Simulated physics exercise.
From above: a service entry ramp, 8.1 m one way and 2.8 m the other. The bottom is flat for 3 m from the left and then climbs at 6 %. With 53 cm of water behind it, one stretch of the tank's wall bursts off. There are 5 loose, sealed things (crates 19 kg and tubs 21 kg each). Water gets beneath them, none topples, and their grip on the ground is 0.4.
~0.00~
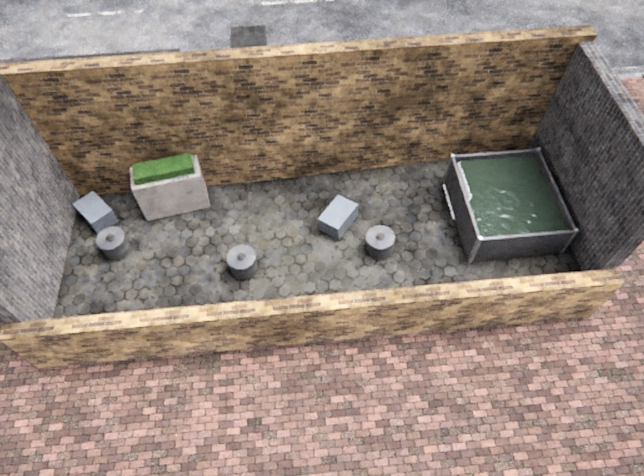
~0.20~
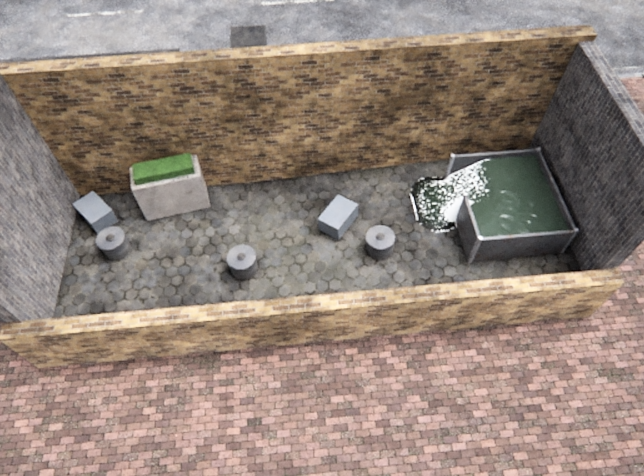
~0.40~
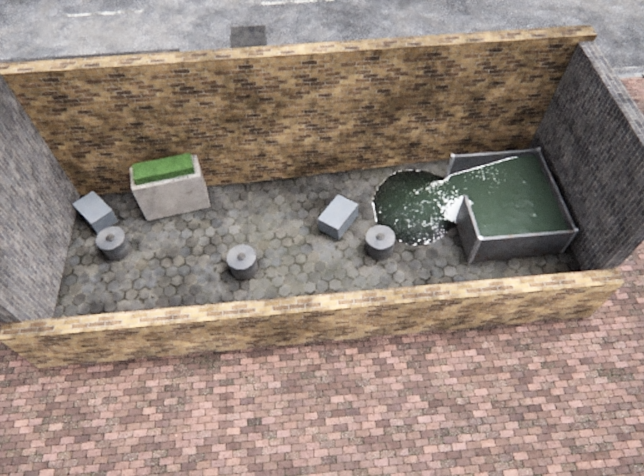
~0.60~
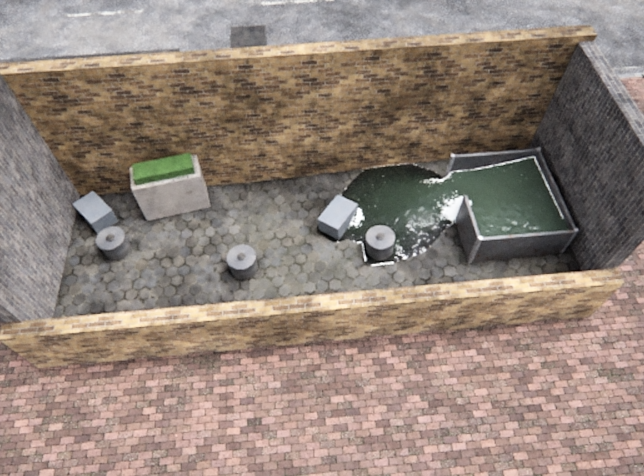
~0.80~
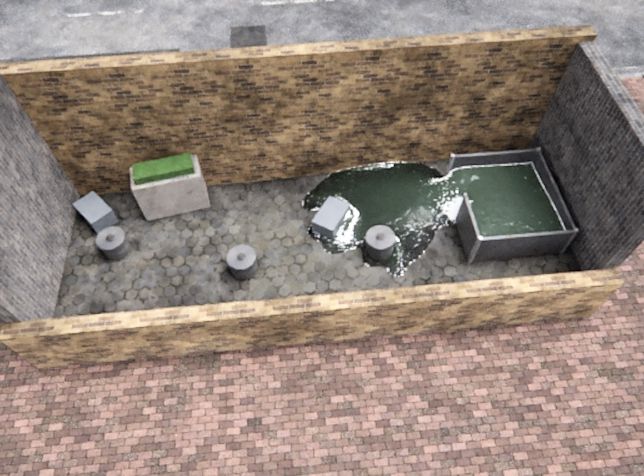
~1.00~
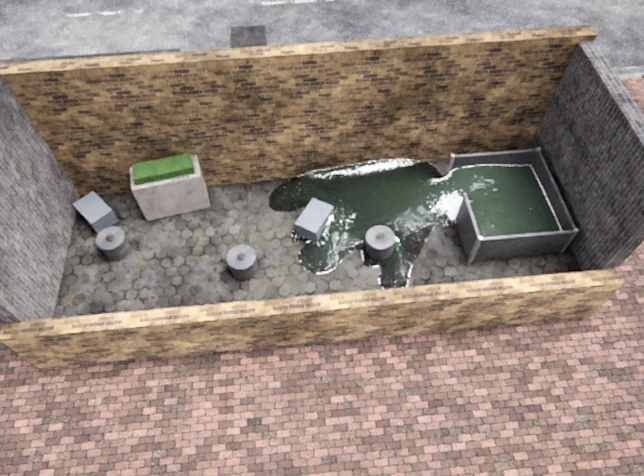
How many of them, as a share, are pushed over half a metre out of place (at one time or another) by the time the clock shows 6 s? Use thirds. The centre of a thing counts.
That comes to between one and two thirds.
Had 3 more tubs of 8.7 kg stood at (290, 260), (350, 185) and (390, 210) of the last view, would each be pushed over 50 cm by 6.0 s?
In turn: More, past it, more.
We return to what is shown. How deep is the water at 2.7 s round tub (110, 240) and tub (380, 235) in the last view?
About 5 and 4 cm.
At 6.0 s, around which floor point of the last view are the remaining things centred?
At about (187, 251).
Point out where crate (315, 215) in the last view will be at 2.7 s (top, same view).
Near (126, 247).
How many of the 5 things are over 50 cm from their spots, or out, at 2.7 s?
By then 1.
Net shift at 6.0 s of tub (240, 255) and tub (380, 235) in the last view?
In turn: 20 cm, 10 cm.
After 1.4 s 1 of 5 are over 50 cm from their spots; 0 afloat.
After 2.7 s 1 of 5 are over 50 cm from their spots; 0 afloat.
After 4.2 s 2 of 5 are over 50 cm from their spots; 2 afloat.
After 6.0 s 3 of 5 are over 50 cm from their spots, and 3 have been at some point; 3 afloat.
